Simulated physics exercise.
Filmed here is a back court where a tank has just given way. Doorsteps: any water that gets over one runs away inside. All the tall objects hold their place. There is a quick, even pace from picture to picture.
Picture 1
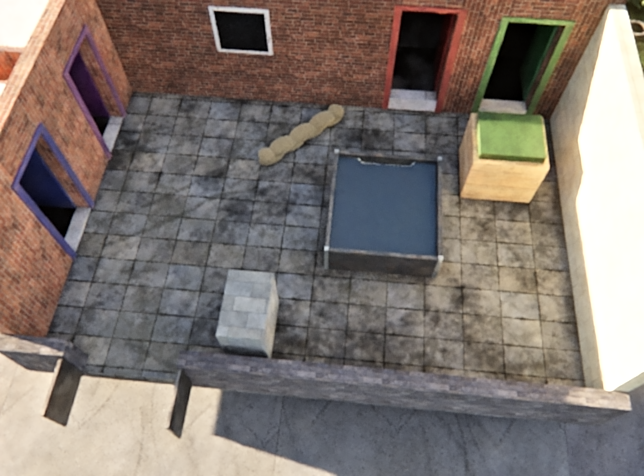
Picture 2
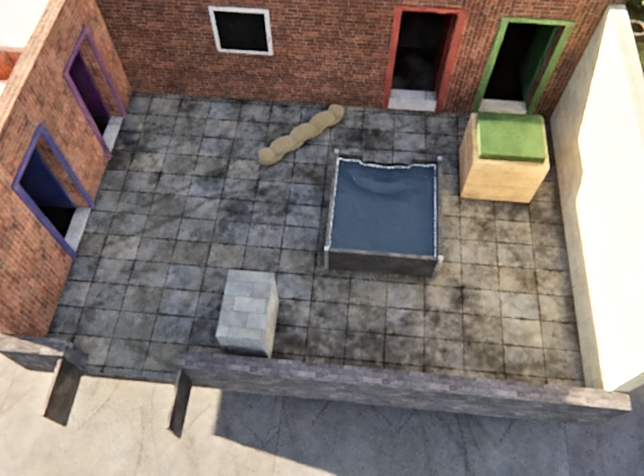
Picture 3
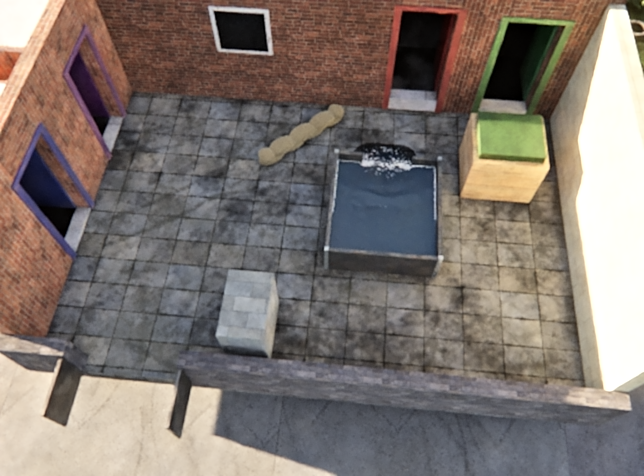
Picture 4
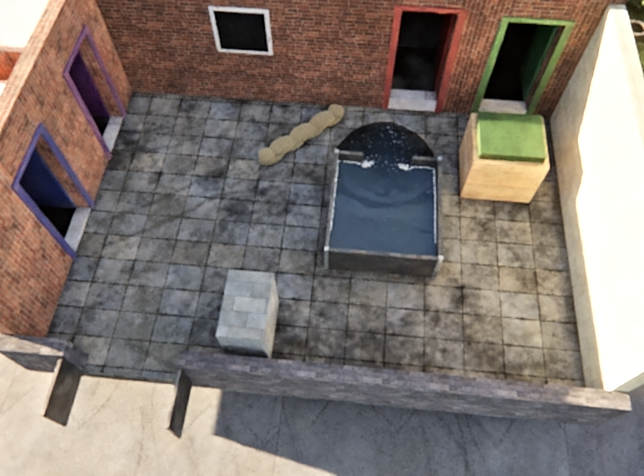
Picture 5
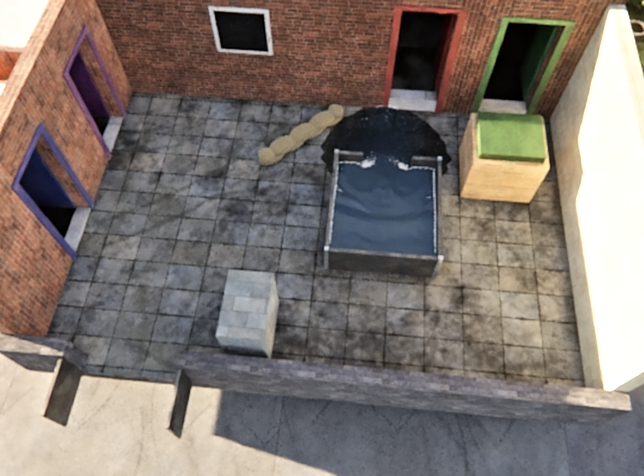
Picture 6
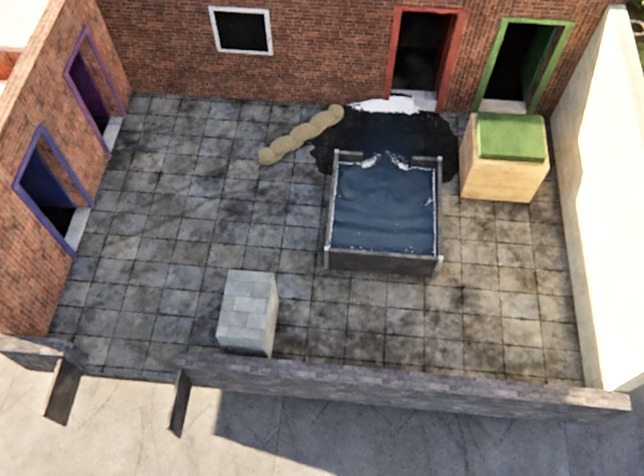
Dark water pours from the far side of a square, blue-filled tank in a grey-paved back court, seen from a fixed high view. Brick walls with purple, blue, red and green doorframes surround it, with a green-topped tan block at right, a pale block in front and a lumpy tan roll behind. The tank's surface ripples, then water bursts out, fanning toward the back wall and spreading sideways to the roll.
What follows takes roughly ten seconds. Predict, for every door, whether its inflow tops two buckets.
Result: The red door respects the limit for sure; the purple door respects the limit for sure; the green door respects the limit for sure; the blue door respects the limit for sure.
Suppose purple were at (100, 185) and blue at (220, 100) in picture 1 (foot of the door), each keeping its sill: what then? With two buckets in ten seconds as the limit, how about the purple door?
My reading: Purple door stays within the limit.
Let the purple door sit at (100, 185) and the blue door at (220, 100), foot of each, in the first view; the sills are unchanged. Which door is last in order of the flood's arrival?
The purple-painted one, as it turns out.
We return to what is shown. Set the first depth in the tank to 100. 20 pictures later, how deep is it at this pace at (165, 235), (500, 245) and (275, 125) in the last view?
Estimated readings in sequence: 0, 0, 4 percent.
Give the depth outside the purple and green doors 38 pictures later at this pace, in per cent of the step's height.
I'd put it at close to 80 and 90 per cent.
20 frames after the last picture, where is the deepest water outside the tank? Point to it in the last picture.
My best guess is roughly (548, 140).
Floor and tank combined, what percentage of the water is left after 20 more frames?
That works out to about 100 percent.
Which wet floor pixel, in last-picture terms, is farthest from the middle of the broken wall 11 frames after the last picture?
The front's farthest point is close to (194, 102).
A moment on, water covers 10 % of the floor; the red door under two buckets in, the purple door not reached, the green door wet at the sill, nothing in, the blue door not reached.
Next, water covers 20 % of the floor; the red door under two buckets in, the purple door not reached, the green door wet at the sill, nothing in, the blue door not reached.
Then, water covers 40 % of the floor; the red door under two buckets in, the purple door not reached, the green door wet at the sill, nothing in, the blue door not reached.
Later, water covers 65 % of the floor; the red door under two buckets in, the purple door under two buckets in, the green door under two buckets in, the blue door wet at the sill, nothing in.
In the end, water covers 85 % of the floor; the red door under two buckets in, the purple door under two buckets in, the green door under two buckets in, the blue door wet at the sill, nothing in.
